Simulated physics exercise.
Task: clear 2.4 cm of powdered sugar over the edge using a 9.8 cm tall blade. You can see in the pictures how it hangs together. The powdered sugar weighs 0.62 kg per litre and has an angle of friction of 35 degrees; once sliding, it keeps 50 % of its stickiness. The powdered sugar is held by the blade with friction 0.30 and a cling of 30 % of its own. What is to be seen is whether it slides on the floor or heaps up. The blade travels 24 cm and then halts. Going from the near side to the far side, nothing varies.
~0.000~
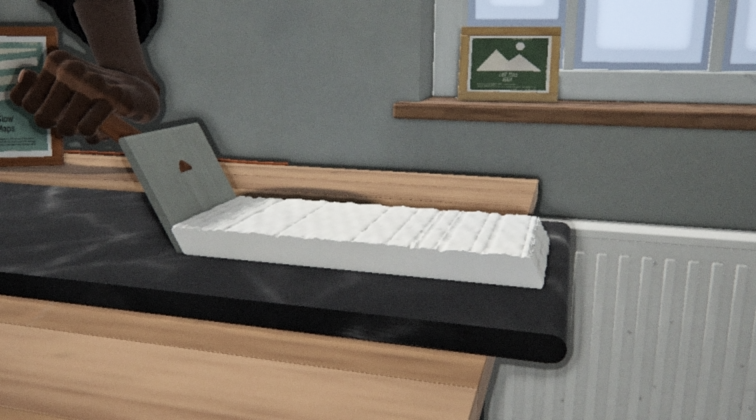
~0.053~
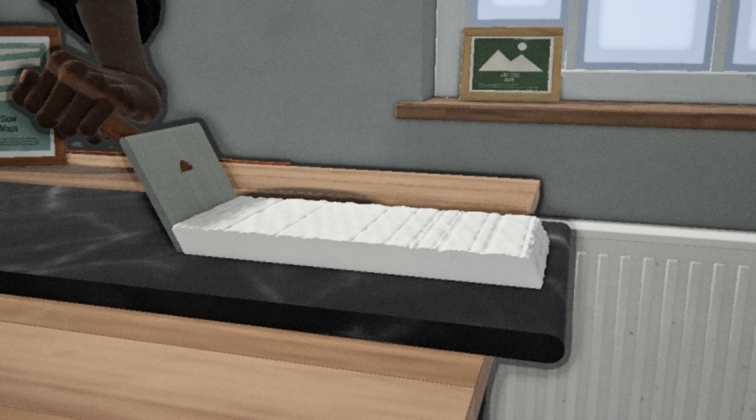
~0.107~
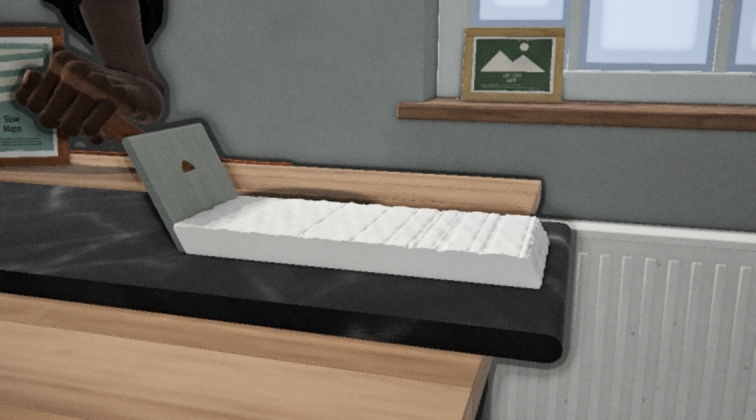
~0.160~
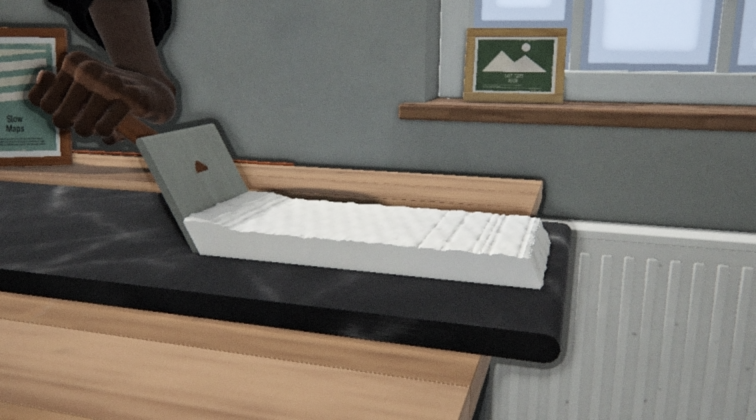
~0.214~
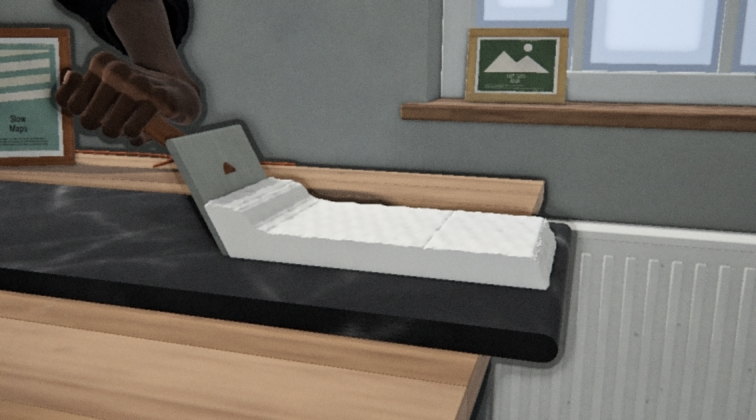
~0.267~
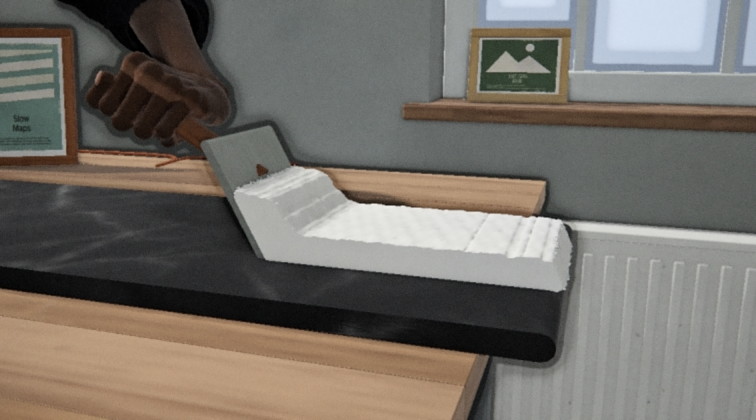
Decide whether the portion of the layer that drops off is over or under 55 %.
The value ends up greater than 55 per cent.
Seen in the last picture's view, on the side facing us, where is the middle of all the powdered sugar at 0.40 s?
Pretty much at (472, 265), I'd say.
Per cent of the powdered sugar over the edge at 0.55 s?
Estimate: Near 30 in a hundred.
After 0.40 s, 0 % has gone over the edge.
After 0.55 s, 31 % has gone over the edge.
After 0.71 s, 58 % has gone over the edge.
After 0.86 s, 70 % has gone over the edge.
After 1.04 s, at the end, 73 % has gone over the edge.
